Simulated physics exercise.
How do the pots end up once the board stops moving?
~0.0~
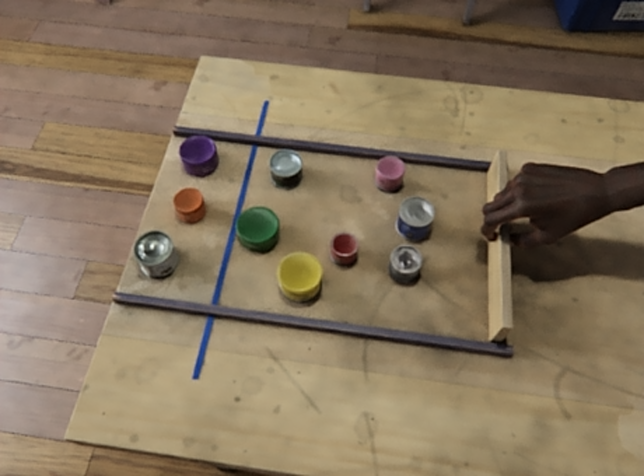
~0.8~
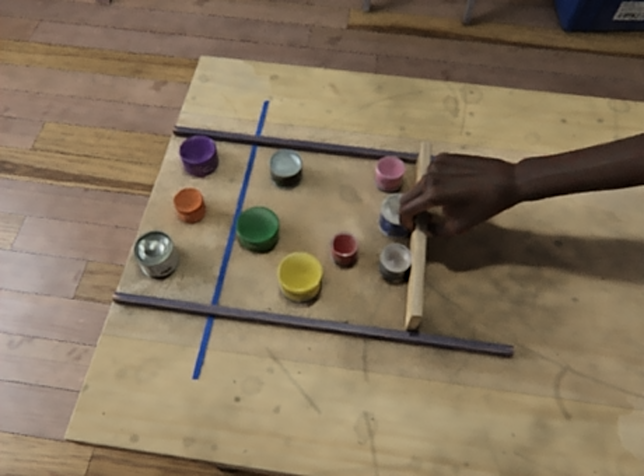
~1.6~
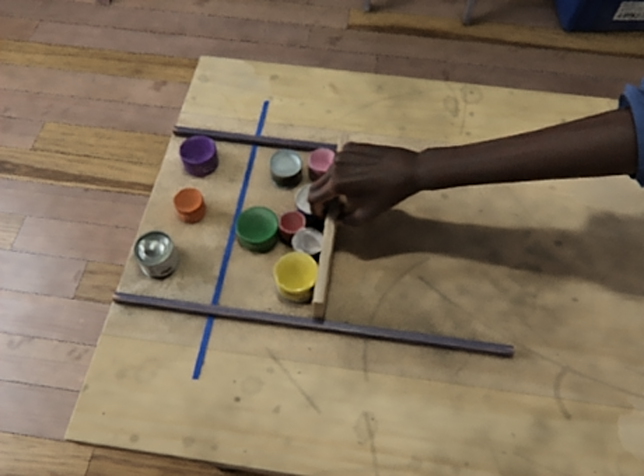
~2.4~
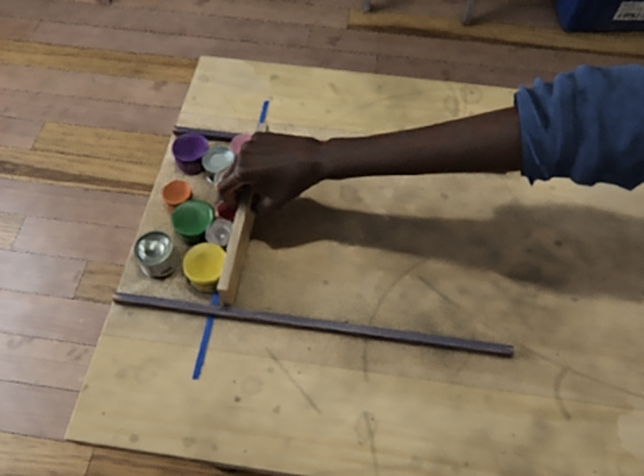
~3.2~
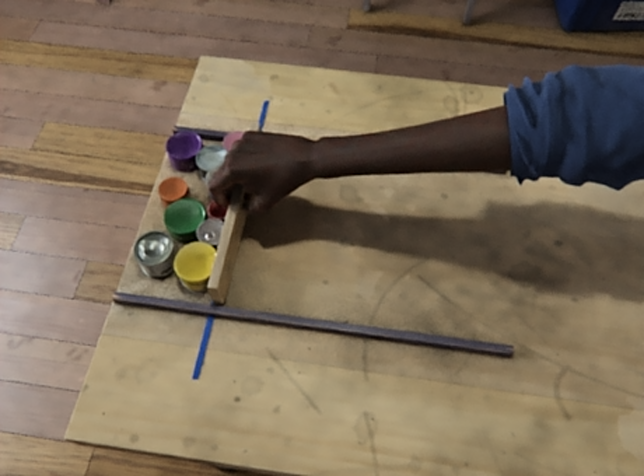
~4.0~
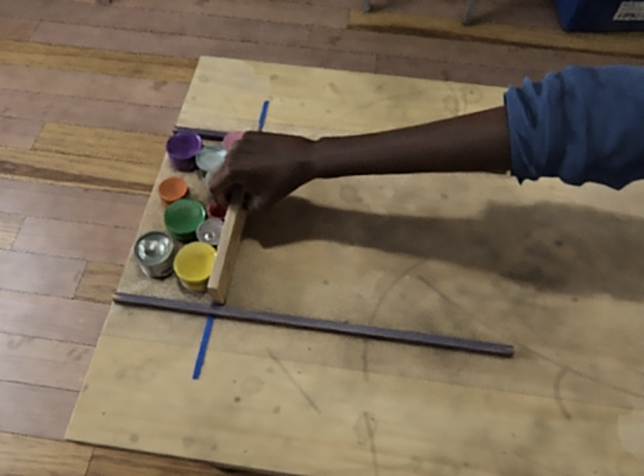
They all stay on the table, crowded together at its left end, and none of them falls off.
A hand slides a wooden board left, bunching small colourful pots together near the tape.
